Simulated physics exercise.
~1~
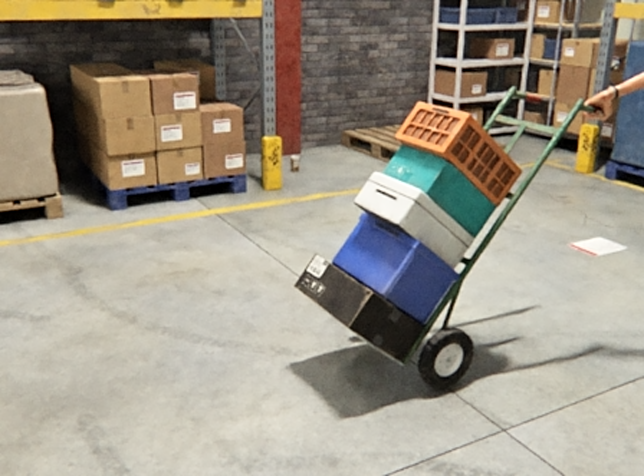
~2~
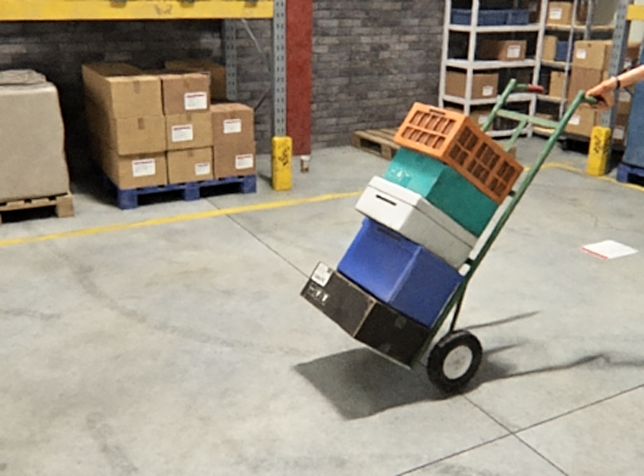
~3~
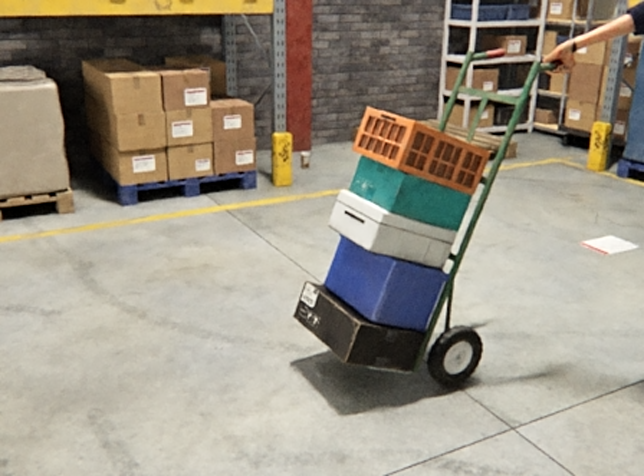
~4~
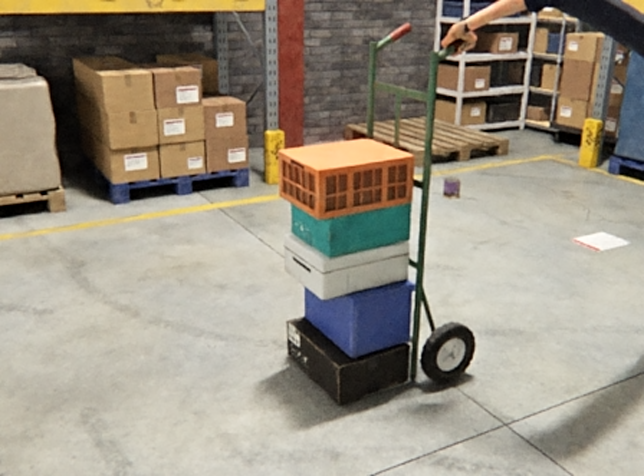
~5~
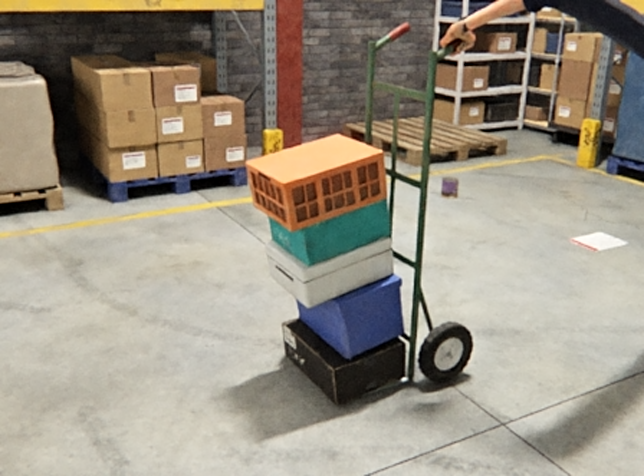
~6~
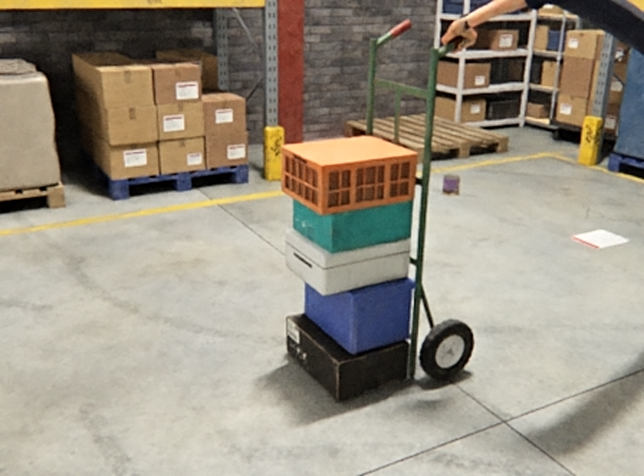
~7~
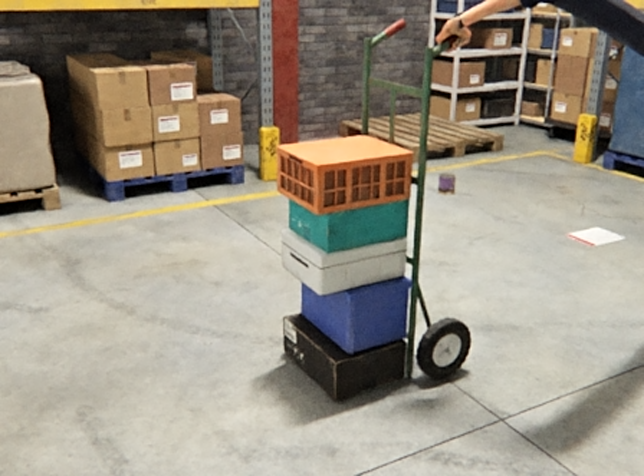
In a warehouse, someone's hand swung a leaning green hand truck upright with five stacked boxes and crates on it; the stack rocked forward to the left, then settled back and stood still, all five pieces still piled up.
